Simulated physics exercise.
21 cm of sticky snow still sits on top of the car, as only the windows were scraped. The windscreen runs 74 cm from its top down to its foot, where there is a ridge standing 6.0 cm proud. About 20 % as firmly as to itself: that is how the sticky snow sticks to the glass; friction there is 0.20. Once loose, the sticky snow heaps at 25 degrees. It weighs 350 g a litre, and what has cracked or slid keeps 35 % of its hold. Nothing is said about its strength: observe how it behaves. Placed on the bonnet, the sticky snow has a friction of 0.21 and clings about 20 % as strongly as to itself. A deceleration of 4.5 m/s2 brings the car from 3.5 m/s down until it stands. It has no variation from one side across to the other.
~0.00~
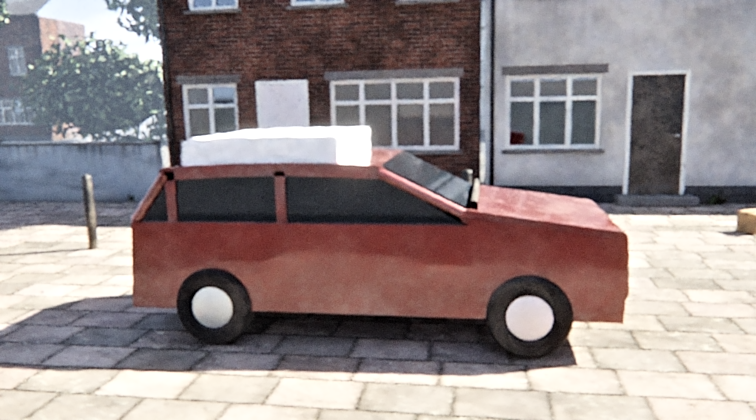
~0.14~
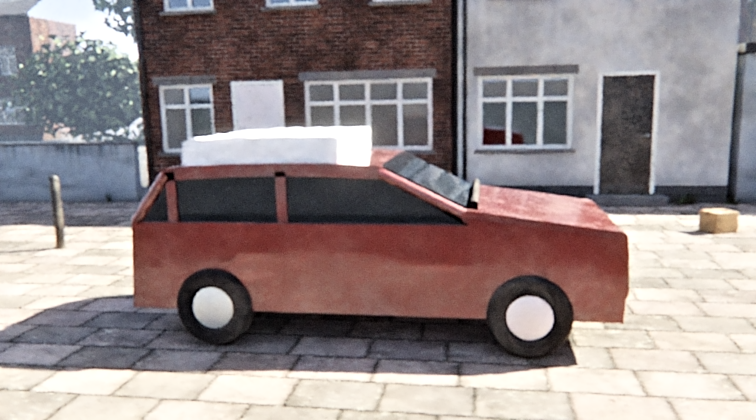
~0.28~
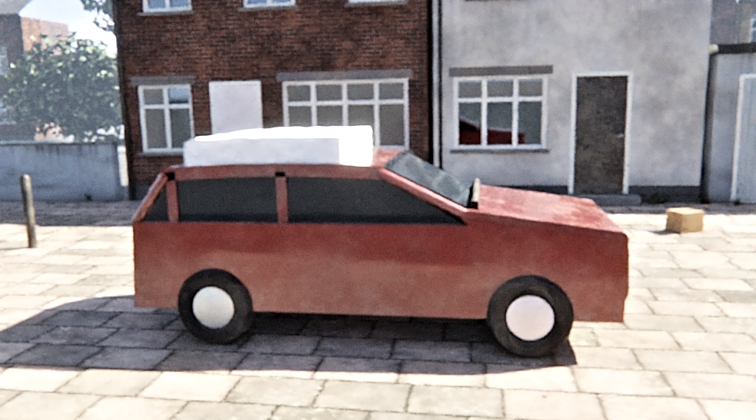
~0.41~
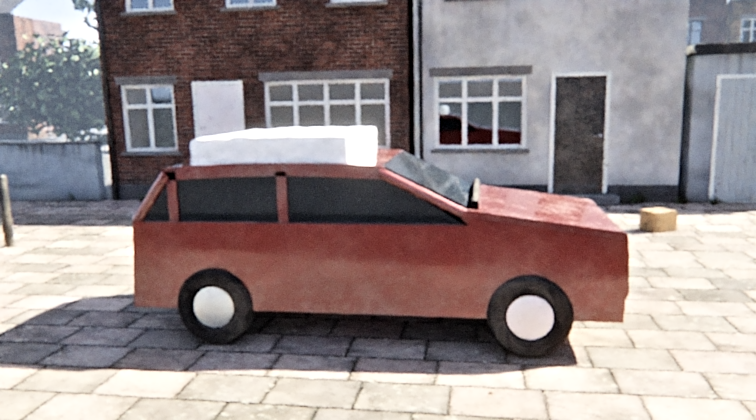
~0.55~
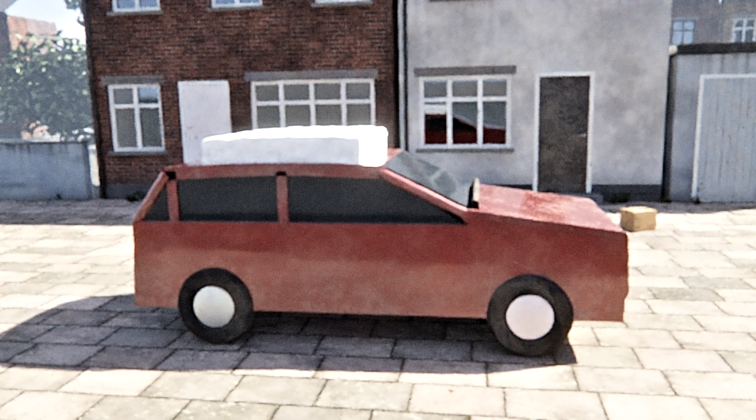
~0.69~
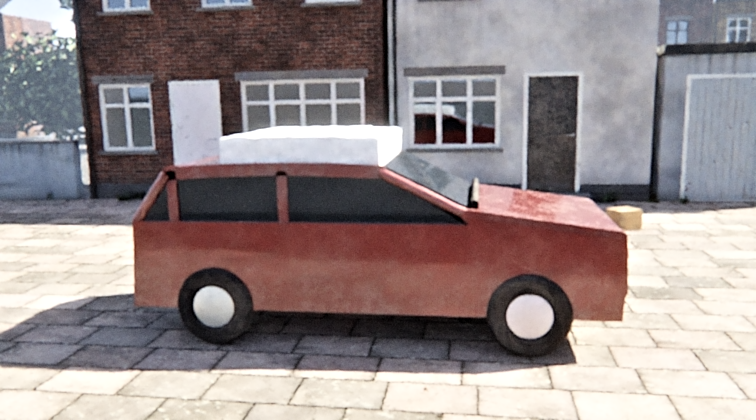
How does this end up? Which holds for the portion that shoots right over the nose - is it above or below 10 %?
Of the two, above.
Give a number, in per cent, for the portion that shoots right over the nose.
Roughly 25 percent.
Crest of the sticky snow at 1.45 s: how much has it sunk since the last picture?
Roughly 0 cm.
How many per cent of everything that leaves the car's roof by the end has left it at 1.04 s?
The figure is about 40 %.
After 1.04 s, 56 % of the snow is on the roof, 44 % on the glass, none on the bonnet and none has gone off the nose.
After 1.45 s, 16 % of the snow is on the roof, 49 % on the glass, 35 % on the bonnet and none has gone off the nose.
After 1.86 s, none of the snow is on the roof, 43 % on the glass, 53 % on the bonnet and 4 % has gone off the nose.
After 2.28 s, none of the snow is on the roof, 34 % on the glass, 51 % on the bonnet and 14 % has gone off the nose.
After 3.00 s, none of the snow is on the roof, 34 % on the glass, 41 % on the bonnet and 25 % has gone off the nose.
